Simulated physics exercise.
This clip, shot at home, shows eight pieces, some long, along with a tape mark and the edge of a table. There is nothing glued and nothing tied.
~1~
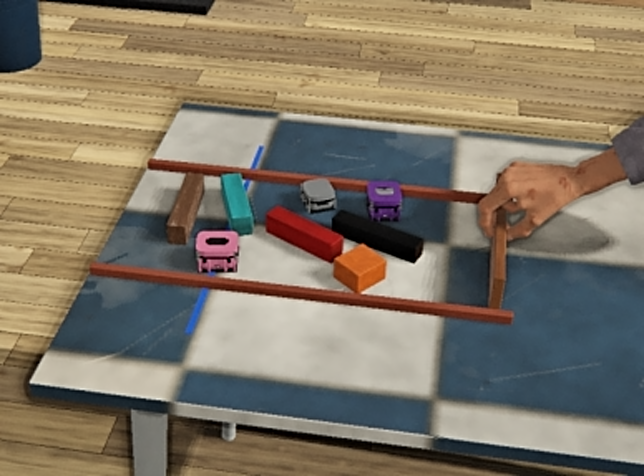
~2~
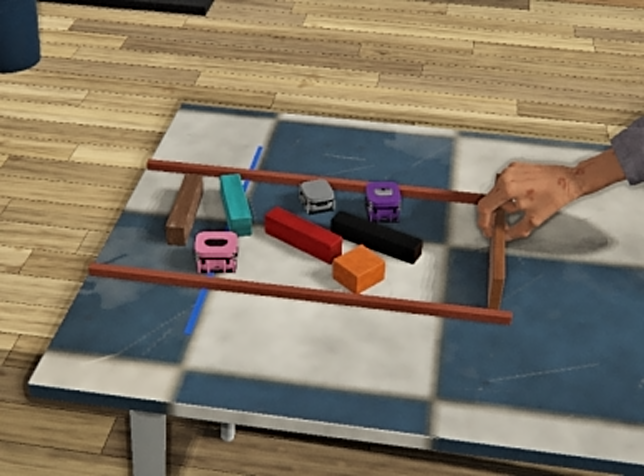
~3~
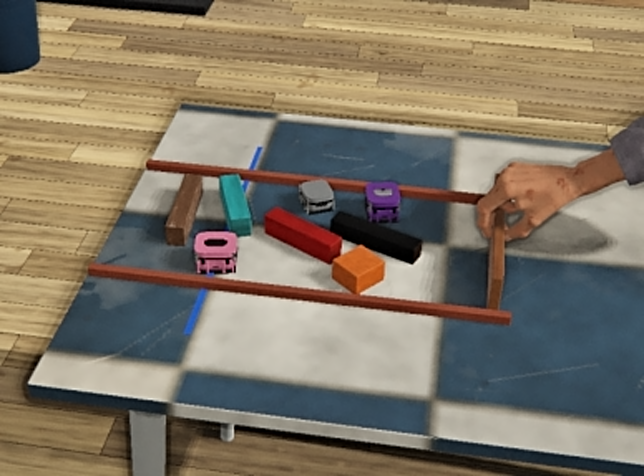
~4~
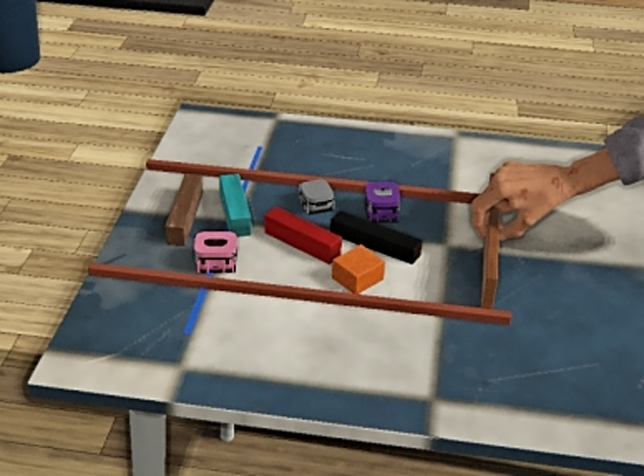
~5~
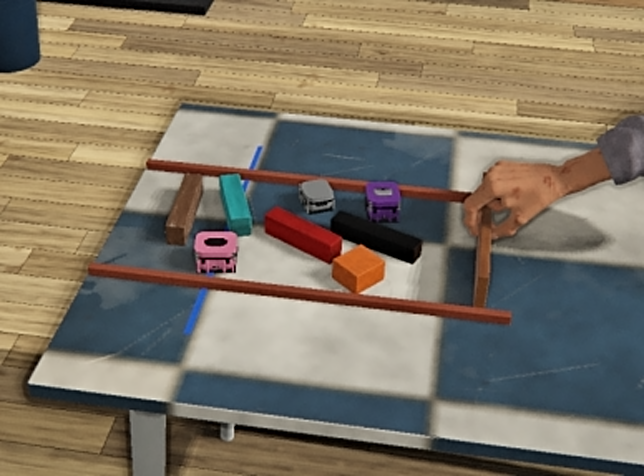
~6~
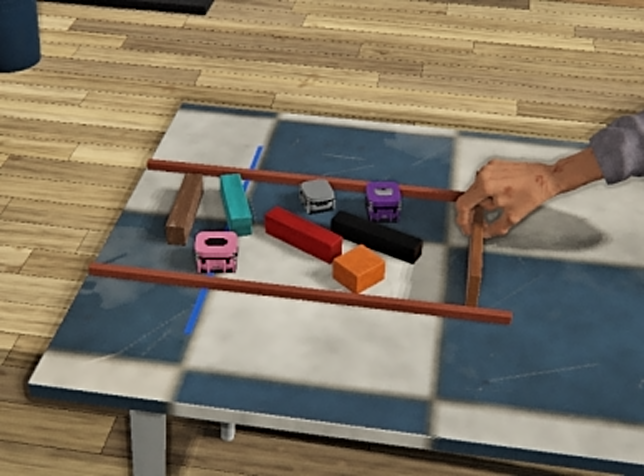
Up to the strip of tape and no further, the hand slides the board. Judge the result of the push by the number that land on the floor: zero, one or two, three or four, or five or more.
The number that land on the floor is zero.
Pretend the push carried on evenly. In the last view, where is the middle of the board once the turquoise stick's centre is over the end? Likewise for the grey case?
Around (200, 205) first and around (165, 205) second.
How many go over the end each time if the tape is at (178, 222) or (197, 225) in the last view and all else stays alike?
Tallies: 2, 1.
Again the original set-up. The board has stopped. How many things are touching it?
4 in contact.
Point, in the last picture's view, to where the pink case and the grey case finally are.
The first comes to rest at (162, 245), and the second at (202, 177).
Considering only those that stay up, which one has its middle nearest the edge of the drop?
The brown bar is it.
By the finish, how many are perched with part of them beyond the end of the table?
It comes to 1.
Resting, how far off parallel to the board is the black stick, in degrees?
Out of line by around 40°.
A little later, none off yet; brown bar at rest near (185, 208); turquoise stick at rest near (235, 205); pink case at rest near (217, 253).
Next, none off yet; brown bar shifted a little near (167, 207); turquoise stick shifted about its own width near (188, 203); pink case shifted a little near (197, 249).
When it is over, the number that fall off is zero.
